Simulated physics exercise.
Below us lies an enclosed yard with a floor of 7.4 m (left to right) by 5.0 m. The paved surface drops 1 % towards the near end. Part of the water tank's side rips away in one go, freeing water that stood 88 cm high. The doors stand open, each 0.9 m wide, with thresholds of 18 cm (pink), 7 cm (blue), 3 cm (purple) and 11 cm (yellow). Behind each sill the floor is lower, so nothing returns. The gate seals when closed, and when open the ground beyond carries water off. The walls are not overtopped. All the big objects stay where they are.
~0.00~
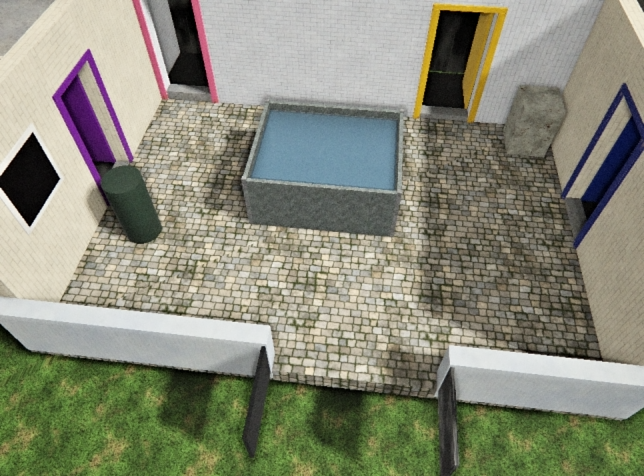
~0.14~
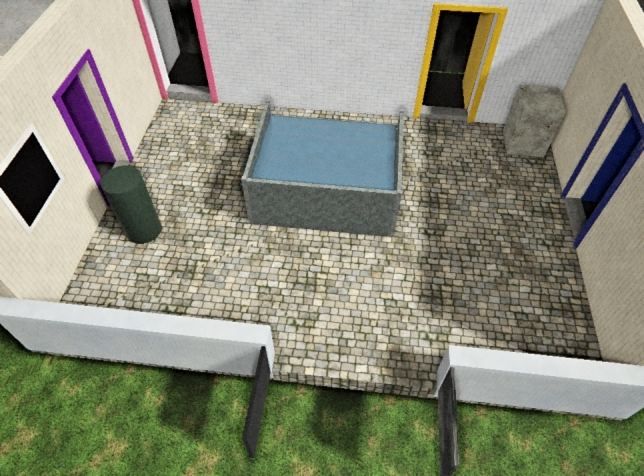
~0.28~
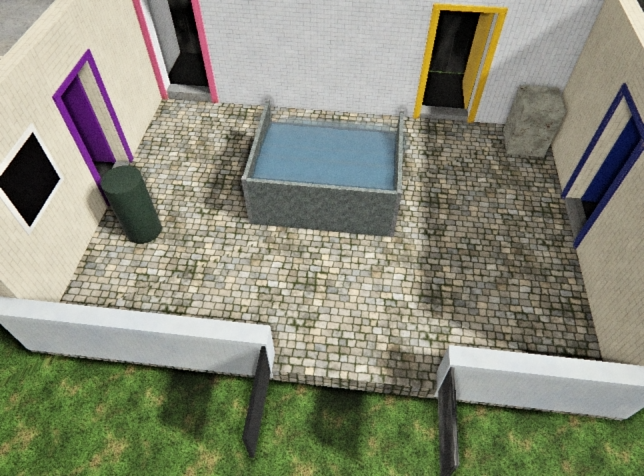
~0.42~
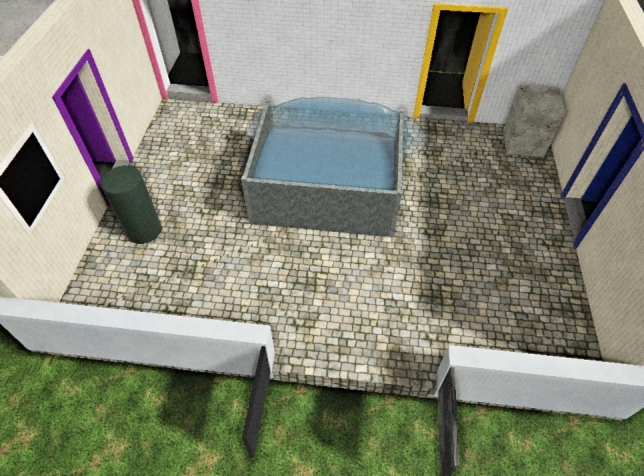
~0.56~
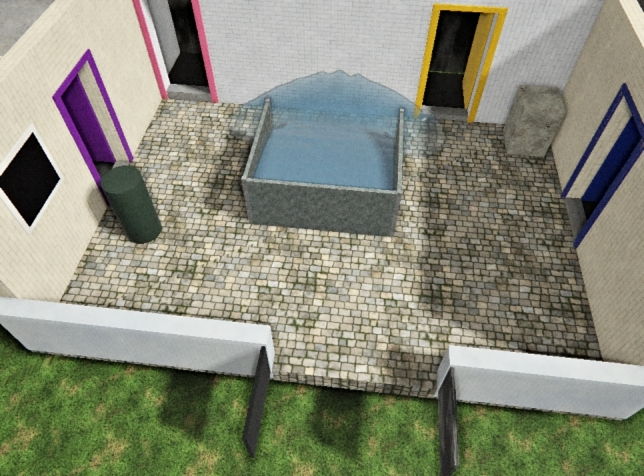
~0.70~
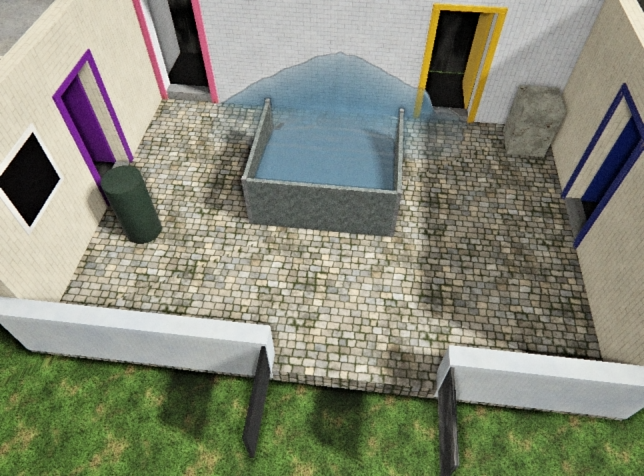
A stone tank of water stood in a paved, walled yard with colourful doorways until its far side gave way, and water surged out behind it, spreading wider along the white back wall.
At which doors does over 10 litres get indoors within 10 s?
The water let in: At the pink door it passes the limit; at the blue door it passes the limit; at the purple door it goes over the limit; at the yellow door it passes the limit.
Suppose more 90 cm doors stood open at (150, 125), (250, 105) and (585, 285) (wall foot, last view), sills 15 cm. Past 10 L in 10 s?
In that order: Over, above, under.
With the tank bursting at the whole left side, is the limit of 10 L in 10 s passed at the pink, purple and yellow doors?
Against that limit: Pink over, purple over, yellow under.
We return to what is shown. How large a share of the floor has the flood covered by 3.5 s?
Some 60 per cent of it.
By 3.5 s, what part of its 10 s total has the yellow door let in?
Some 90 per cent by then.
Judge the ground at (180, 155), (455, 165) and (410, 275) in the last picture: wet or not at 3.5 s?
In turn: Flooded, under water, not reached.
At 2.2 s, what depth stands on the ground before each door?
In cm: Pink 23, blue 14, purple 14, yellow 18.
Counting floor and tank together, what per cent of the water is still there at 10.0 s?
Some 76 per cent remains.
After 1.4 s water covers 20 % of the floor and is deepest (58 cm) near (335, 117); pink door 11 cm at the sill, 0 L in, blue door not reached, purple door not reached, yellow door 21 cm at the sill, 11 L in.
After 2.2 s water covers 40 % of the floor and is deepest (46 cm) near (499, 136); pink door 23 cm at the sill, 7 L in, blue door 14 cm at the sill, 4 L in, purple door 14 cm at the sill, 4 L in, yellow door 18 cm at the sill, 38 L in.
After 3.5 s water covers 60 % of the floor and is deepest (32 cm) near (610, 390); pink door 19 cm at the sill, 41 L in, blue door 14 cm at the sill, 63 L in, purple door 10 cm at the sill, 59 L in, yellow door 10 cm at the sill, 51 L in.
After 6.0 s water covers 95 % of the floor and is deepest (18 cm) near (610, 390); pink door 12 cm at the sill, 47 L in, blue door 9 cm at the sill, 88 L in, purple door 8 cm at the sill, 98 L in, yellow door 9 cm at the sill, 55 L in.
After 10.0 s water covers 95 % of the floor and is deepest (15 cm) near (70, 283); pink door 6 cm at the sill, 47 L in, blue door 5 cm at the sill, 94 L in, purple door 5 cm at the sill, 137 L in, yellow door 4 cm at the sill, 55 L in.
